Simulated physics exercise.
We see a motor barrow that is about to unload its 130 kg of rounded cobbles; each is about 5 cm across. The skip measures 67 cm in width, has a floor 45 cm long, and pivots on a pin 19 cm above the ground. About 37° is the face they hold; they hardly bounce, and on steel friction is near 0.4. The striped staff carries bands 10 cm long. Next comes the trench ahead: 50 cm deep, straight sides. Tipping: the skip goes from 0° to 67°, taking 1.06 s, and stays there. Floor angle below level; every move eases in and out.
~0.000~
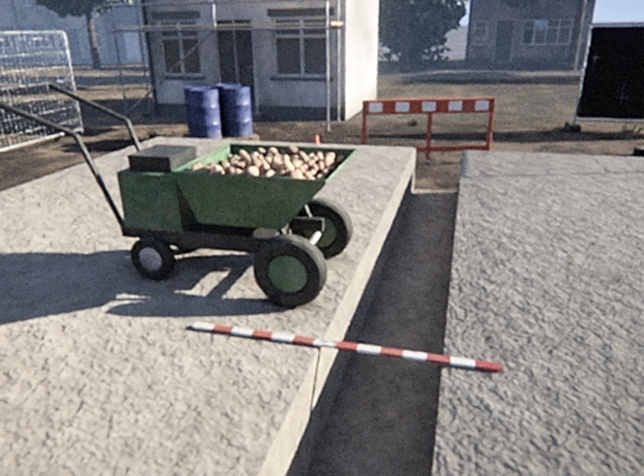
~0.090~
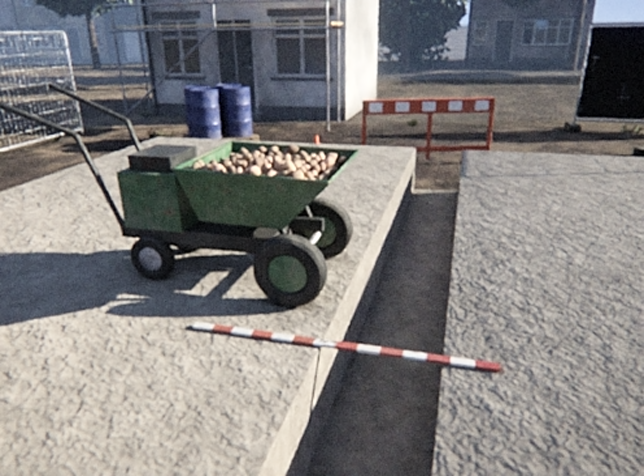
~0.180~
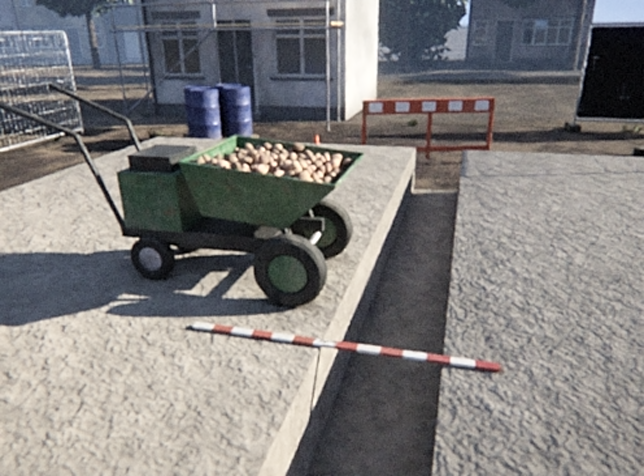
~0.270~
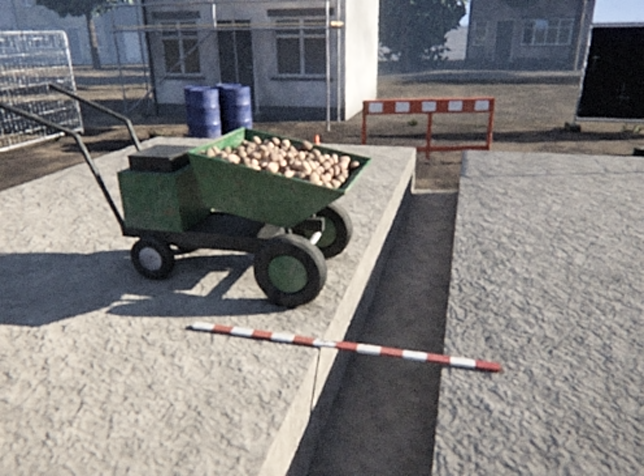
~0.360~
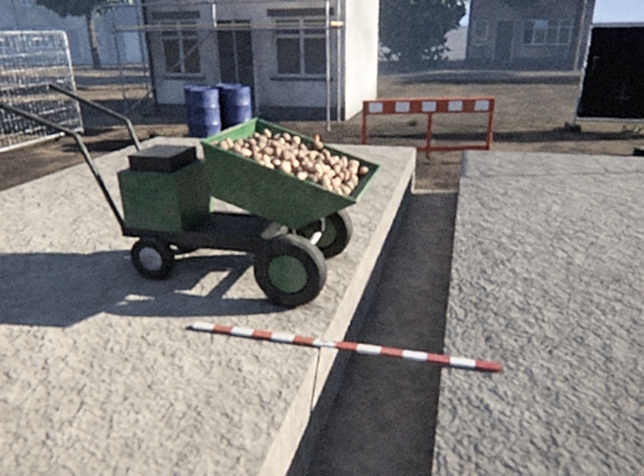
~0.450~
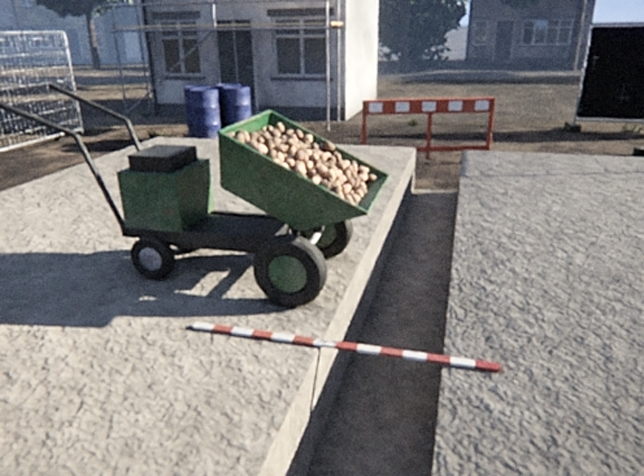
The green skip of a motor barrow, heaped with rounded stones, started out level on a concrete slab, then tilted steadily down to the right towards a trench while the wheels stayed still.
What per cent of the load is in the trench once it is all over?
76 %.
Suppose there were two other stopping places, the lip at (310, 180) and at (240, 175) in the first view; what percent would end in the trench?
Near 95 and near 95 percent.
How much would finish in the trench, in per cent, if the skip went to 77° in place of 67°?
About 85%.
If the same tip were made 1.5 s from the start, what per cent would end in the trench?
My guess is near 80 percent.
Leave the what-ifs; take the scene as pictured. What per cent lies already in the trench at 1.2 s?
Close to 25 per cent at that time.
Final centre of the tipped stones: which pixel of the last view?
Somewhere near pixel (423, 358).
After 0.8 s the floor is at 57°; 100 % in the skip; the foremost stones are at (397, 235).
After 1.2 s the floor is at 67°; 66 % in the skip, 27 % in the trench, 7 % past the trench; the foremost stones are at (474, 294).
After 1.5 s the floor is at 67°; 27 % in the skip, 49 % in the trench, 24 % past the trench; the foremost stones are at (576, 315).
After 3.5 s the floor is at 67°; 0 % in the skip, 76 % in the trench, 24 % past the trench; the foremost stones are at (642, 312).
